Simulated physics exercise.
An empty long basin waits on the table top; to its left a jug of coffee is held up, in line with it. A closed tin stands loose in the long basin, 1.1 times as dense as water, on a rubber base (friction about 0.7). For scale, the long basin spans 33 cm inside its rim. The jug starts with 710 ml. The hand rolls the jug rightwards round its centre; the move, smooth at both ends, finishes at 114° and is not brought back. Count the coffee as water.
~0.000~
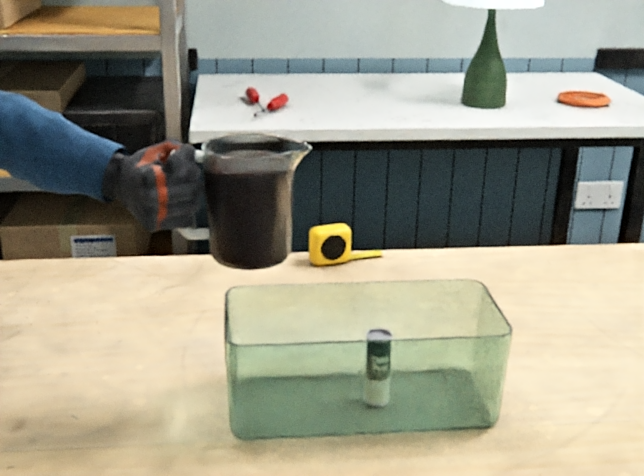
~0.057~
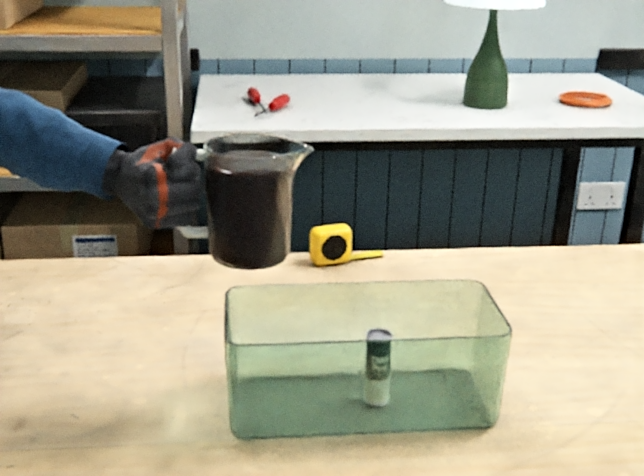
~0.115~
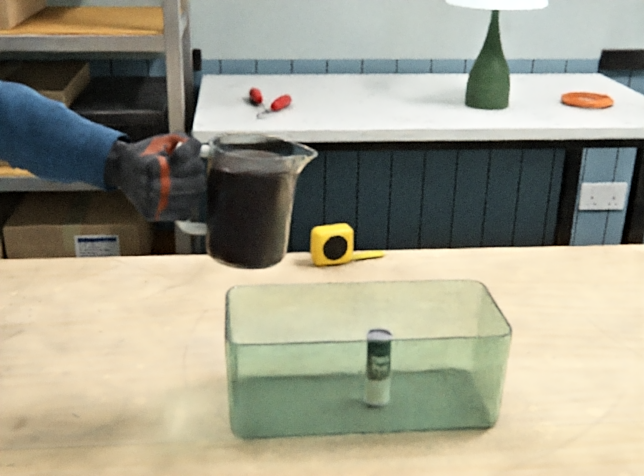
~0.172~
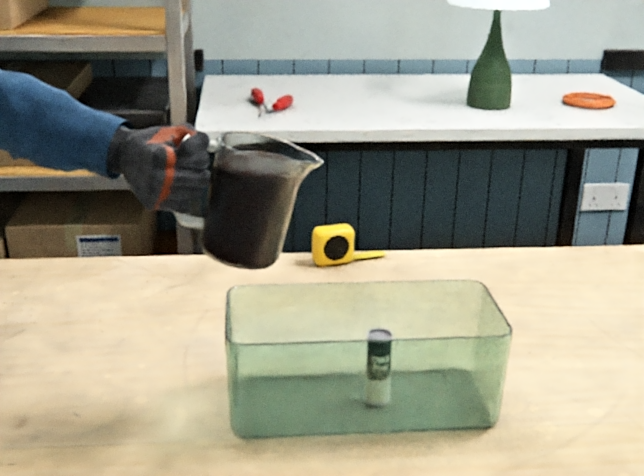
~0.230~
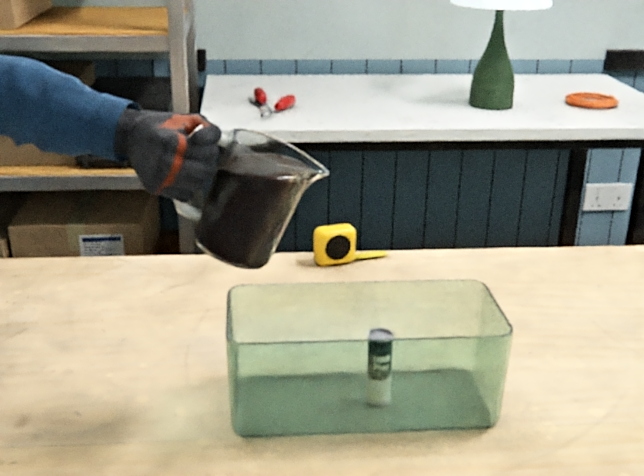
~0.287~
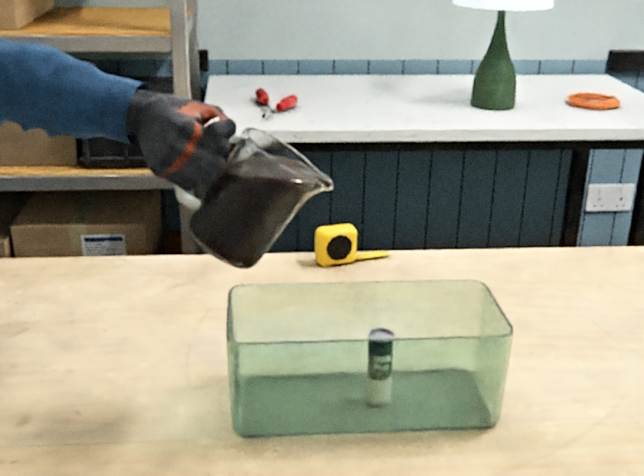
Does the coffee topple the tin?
The tin goes over.
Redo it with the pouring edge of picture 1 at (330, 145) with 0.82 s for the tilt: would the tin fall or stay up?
Then it goes over.
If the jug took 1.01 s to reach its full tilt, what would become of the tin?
The tin falls.
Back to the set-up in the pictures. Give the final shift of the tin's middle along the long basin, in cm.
Some 9.0 cm.
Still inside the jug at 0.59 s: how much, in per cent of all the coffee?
Near 58 in a hundred.
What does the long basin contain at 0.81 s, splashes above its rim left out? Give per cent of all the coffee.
Near 76 in a hundred.
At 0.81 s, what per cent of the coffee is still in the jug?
Near 10 in a hundred.
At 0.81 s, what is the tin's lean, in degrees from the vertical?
About 10°.
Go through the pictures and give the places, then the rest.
Tilt 0°; pouring edge (312, 146); surface from (208, 162) to (294, 160); the long basin's rim runs from (226, 316) to (497, 307); the tin's top is at (379, 338), in the first frame.
Tilt 1°; pouring edge (313, 148); surface from (208, 161) to (294, 161), in the second frame.
Tilt 6°; pouring edge (318, 153); surface from (212, 160) to (297, 163), in the third frame.
Tilt 13°; pouring edge (323, 161); surface from (216, 163) to (304, 165), in the fourth frame.
Tilt 22°; pouring edge (330, 172); surface from (215, 178) to (315, 168), in the fifth frame.
Tilt 33°; pouring edge (334, 187); surface from (209, 188) to (327, 177); 1 per cent is over the edge, in the sixth frame.
After 0.59 s the tilt is 97° and 59 per cent is still to pour; the tin stands where it began.
After 0.81 s the tilt is 114° and 11 per cent is still to pour; the tin leans 11°.
After 1.04 s the tilt is 114° and 0 per cent is still to pour; the tin lies on its side.
After 1.29 s the tilt is 114° and 0 per cent is still to pour; the tin lies on its side.
In the end the tin lies on its side.
